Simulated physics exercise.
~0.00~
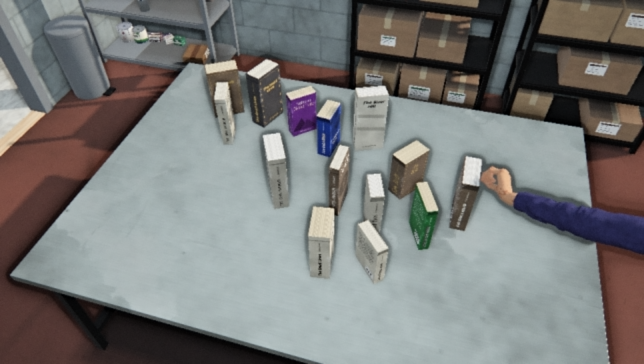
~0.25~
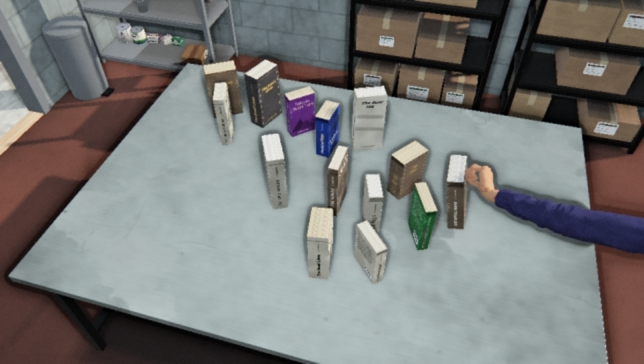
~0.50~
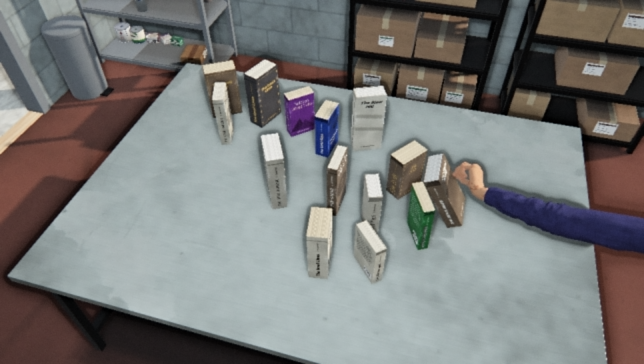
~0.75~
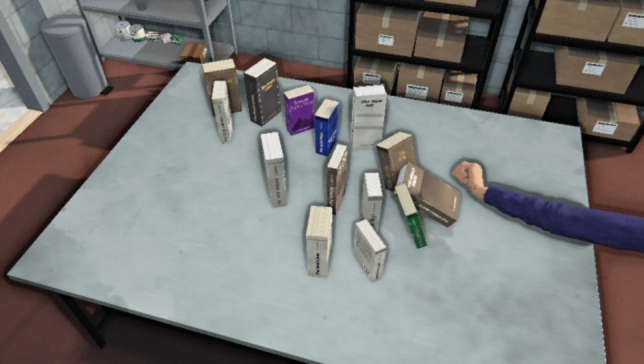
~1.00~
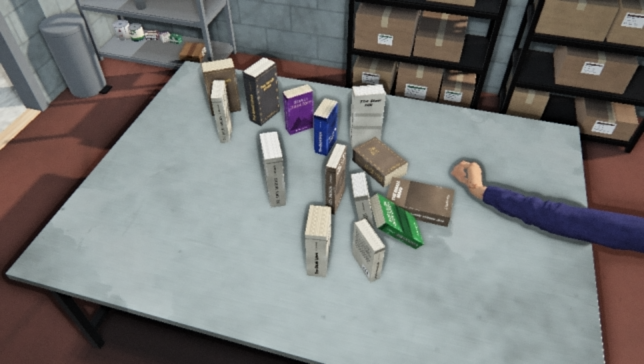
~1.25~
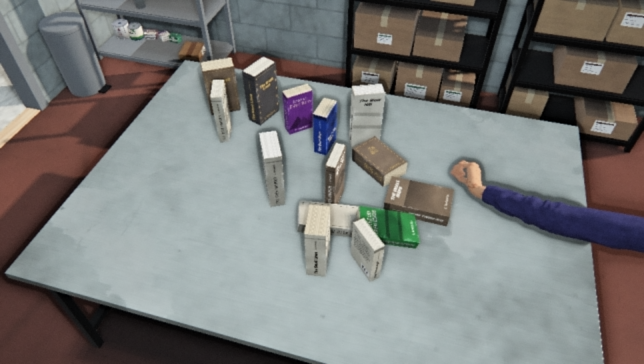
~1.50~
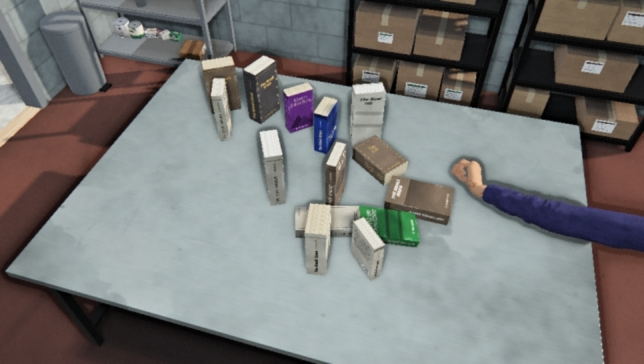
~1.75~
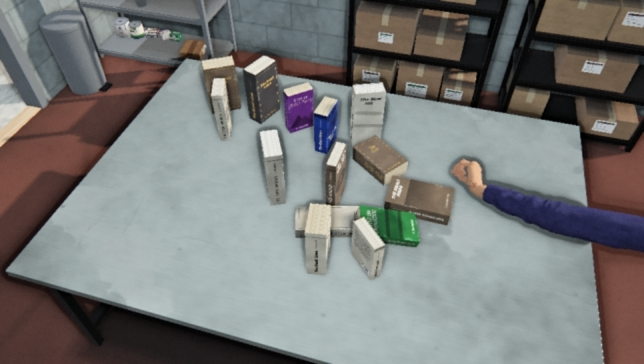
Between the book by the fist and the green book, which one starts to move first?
The book by the fist starts to move first, pushed leftward while the green book is still standing in place. The green book only begins to tip later, as the falling book comes down on that group.
